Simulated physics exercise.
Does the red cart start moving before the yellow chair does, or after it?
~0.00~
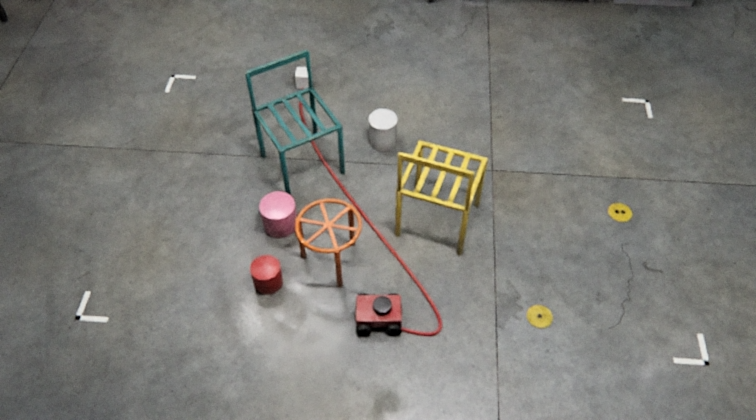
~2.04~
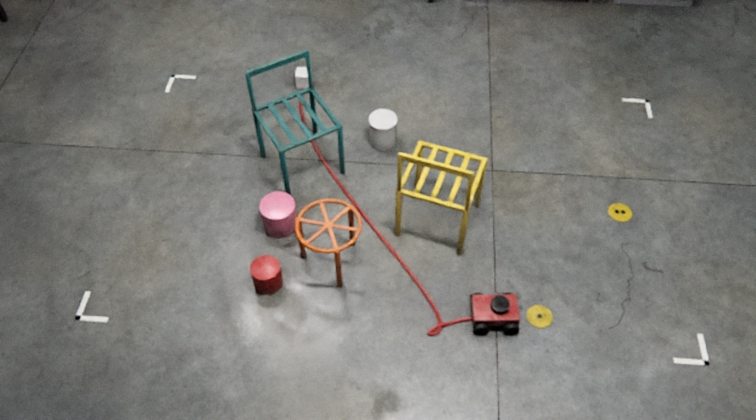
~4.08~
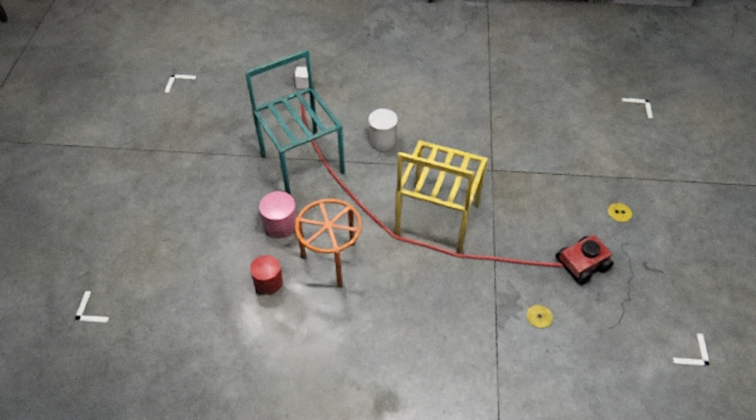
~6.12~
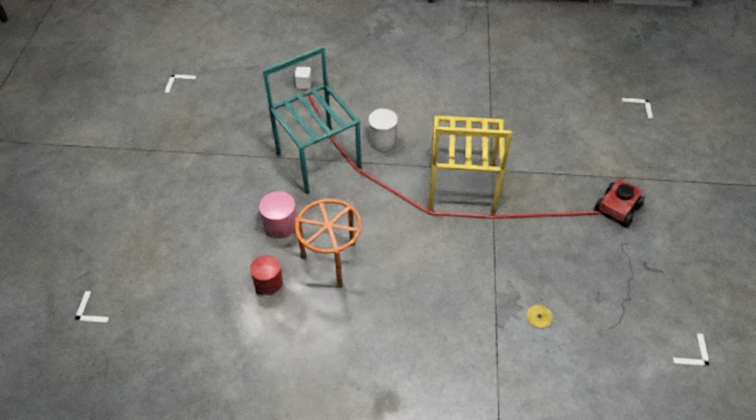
The red cart starts moving before the yellow chair. The chair stays in place while the cart drives to the right, and shifts only later.
